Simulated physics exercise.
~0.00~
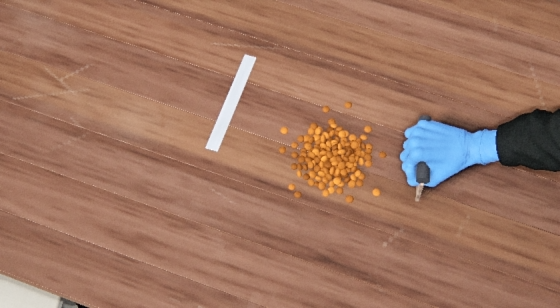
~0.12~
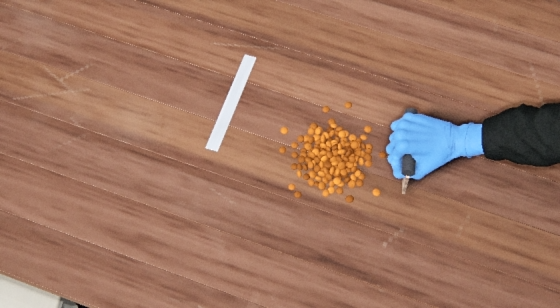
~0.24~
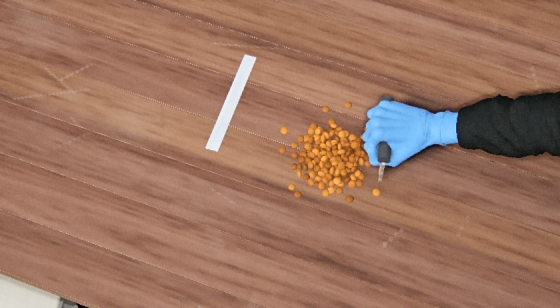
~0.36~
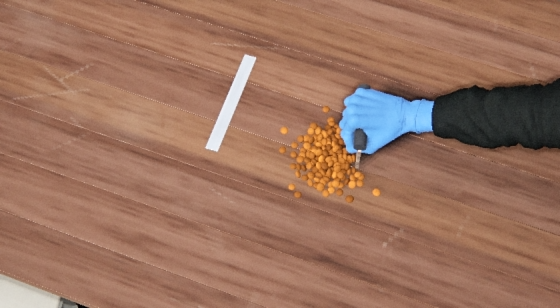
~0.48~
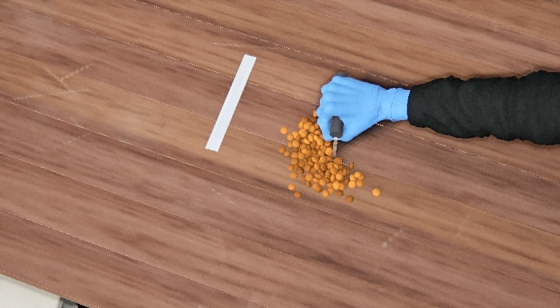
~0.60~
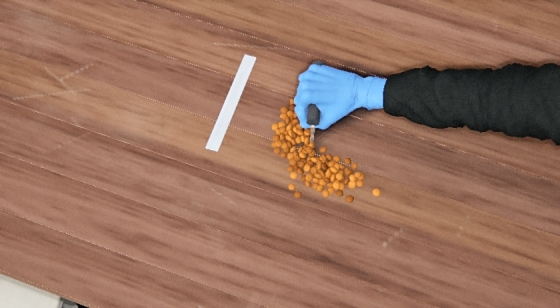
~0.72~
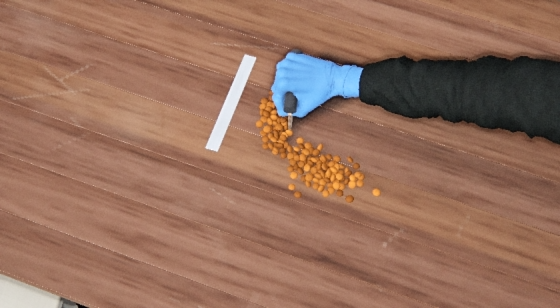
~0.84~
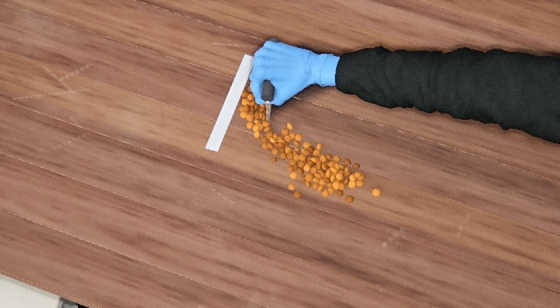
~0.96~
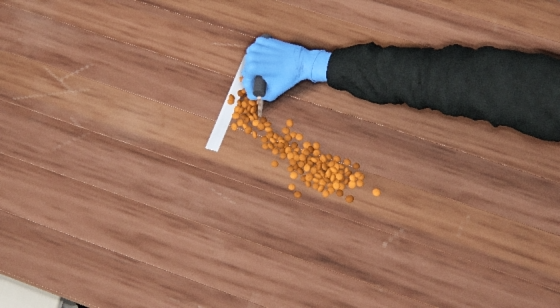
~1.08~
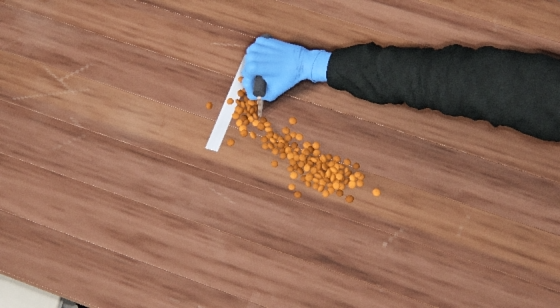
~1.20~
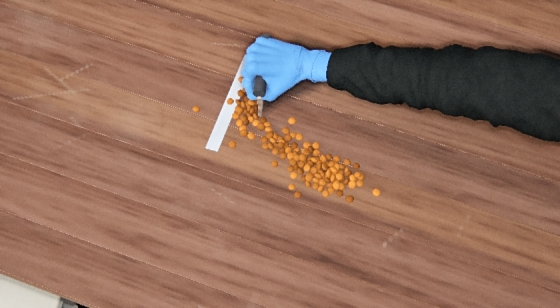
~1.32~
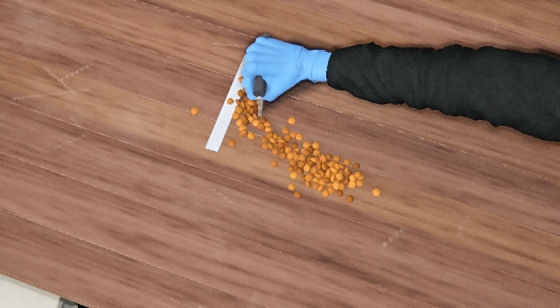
The clip opens on a wood-grain tabletop with a loose pile of orange kibble bits, a slanted white strip to their left, and a blue-gloved hand gripping a small scraper at right. The hand slides left and slightly upward, reaching the pile and pushing through its upper part. The bits spread into a slanting trail as the scraper moves toward the strip. The hand stops at the strip's upper end, and a stray bit rolls out to the left beyond it. Finally everything rests, with nearly all the kibble trailing down to the right of the strip.
